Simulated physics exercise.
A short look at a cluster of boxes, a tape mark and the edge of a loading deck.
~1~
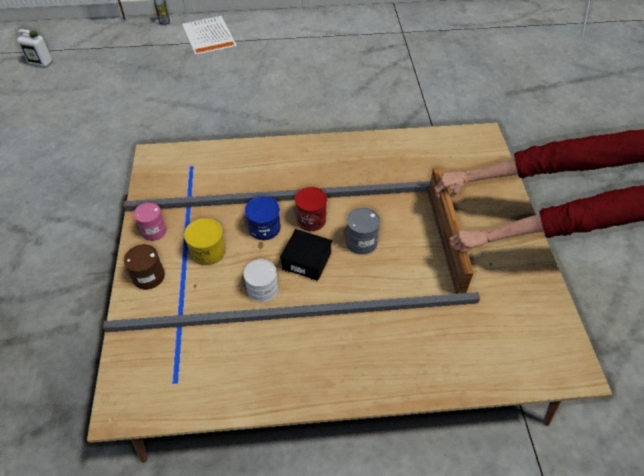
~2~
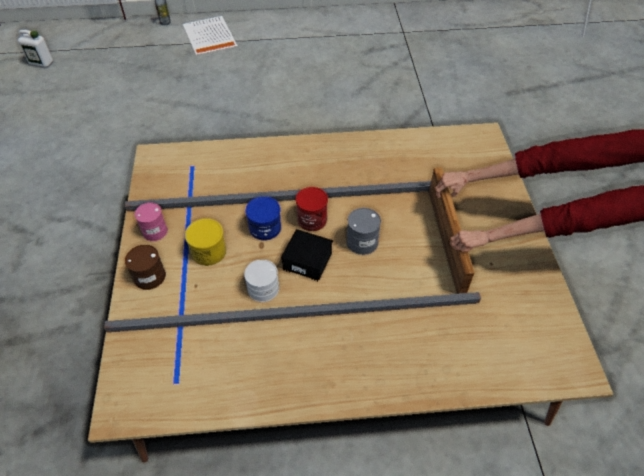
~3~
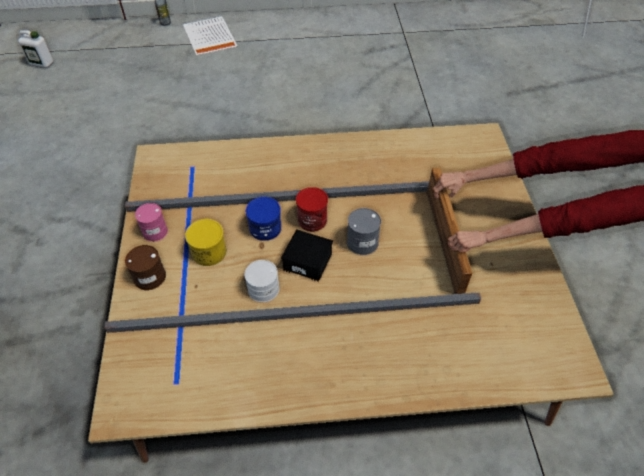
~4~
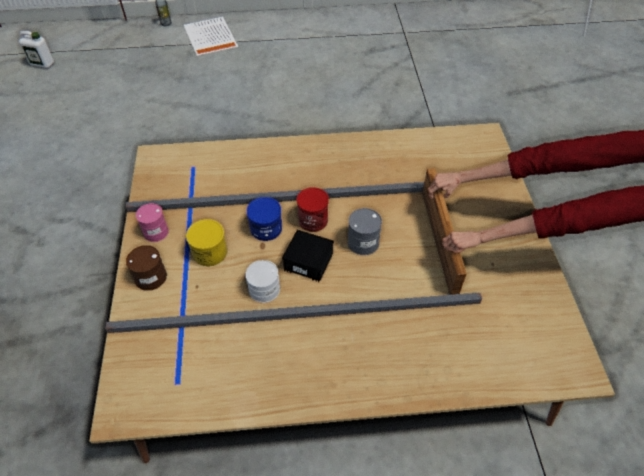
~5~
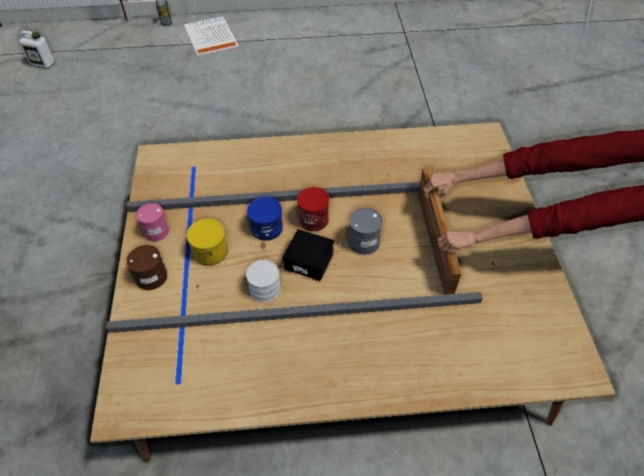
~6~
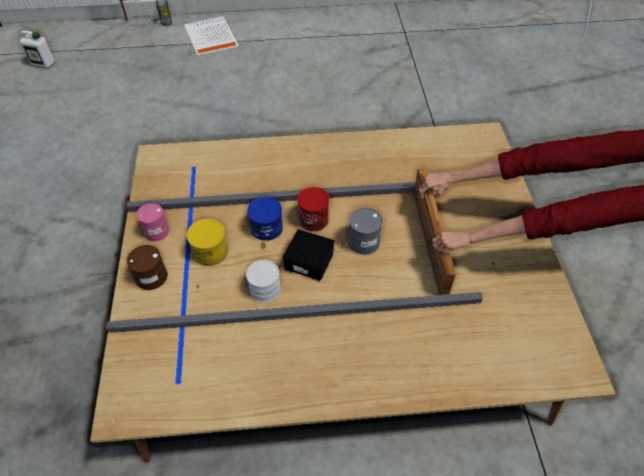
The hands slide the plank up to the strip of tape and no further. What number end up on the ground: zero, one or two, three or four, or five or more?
As it turns out, the number that fall off is one or two.
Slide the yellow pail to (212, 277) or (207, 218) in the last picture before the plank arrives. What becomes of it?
The yellow pail stays on; drops off.
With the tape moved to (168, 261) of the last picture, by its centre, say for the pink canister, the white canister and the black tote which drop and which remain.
The pink canister comes down; the white canister stays on; the black tote does not fall.
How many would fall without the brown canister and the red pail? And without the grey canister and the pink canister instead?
Fallen: 0, and 0 in the other try.
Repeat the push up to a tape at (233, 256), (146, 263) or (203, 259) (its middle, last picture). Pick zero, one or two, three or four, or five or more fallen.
One after another: Zero; 3 or 4; no fall at all.
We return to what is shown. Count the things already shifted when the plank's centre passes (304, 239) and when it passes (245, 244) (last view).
By then 5, and 6.
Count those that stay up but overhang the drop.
2 of them.
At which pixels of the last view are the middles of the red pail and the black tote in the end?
First (172, 210), then (162, 270).
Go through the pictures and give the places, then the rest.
Pink canister (151, 222); brown canister (145, 267); yellow pail (206, 242); plank (449, 229); tape (184, 259), in the first frame.
Brown canister (146, 267); red pail (312, 210), in the second frame.
Yellow pail (207, 243); grey canister (364, 232), in the third frame.
Pink canister (153, 223); white canister (263, 281), in the fourth frame.
Brown canister (147, 268); blue pail (266, 219), in the fifth frame.
Pink canister (153, 223); brown canister (148, 268); yellow pail (208, 243); plank (433, 230); tape (187, 260), in the sixth frame.
Early on, none off yet; pink canister at rest near (153, 223); brown canister at rest near (148, 268); yellow pail at rest near (208, 243).
A while later, none off yet; pink canister at rest near (153, 223); brown canister travelled a little near (143, 269); yellow pail travelled about its own width near (173, 250).
Finally, the number that fall off is one or two; lost, pink canister.
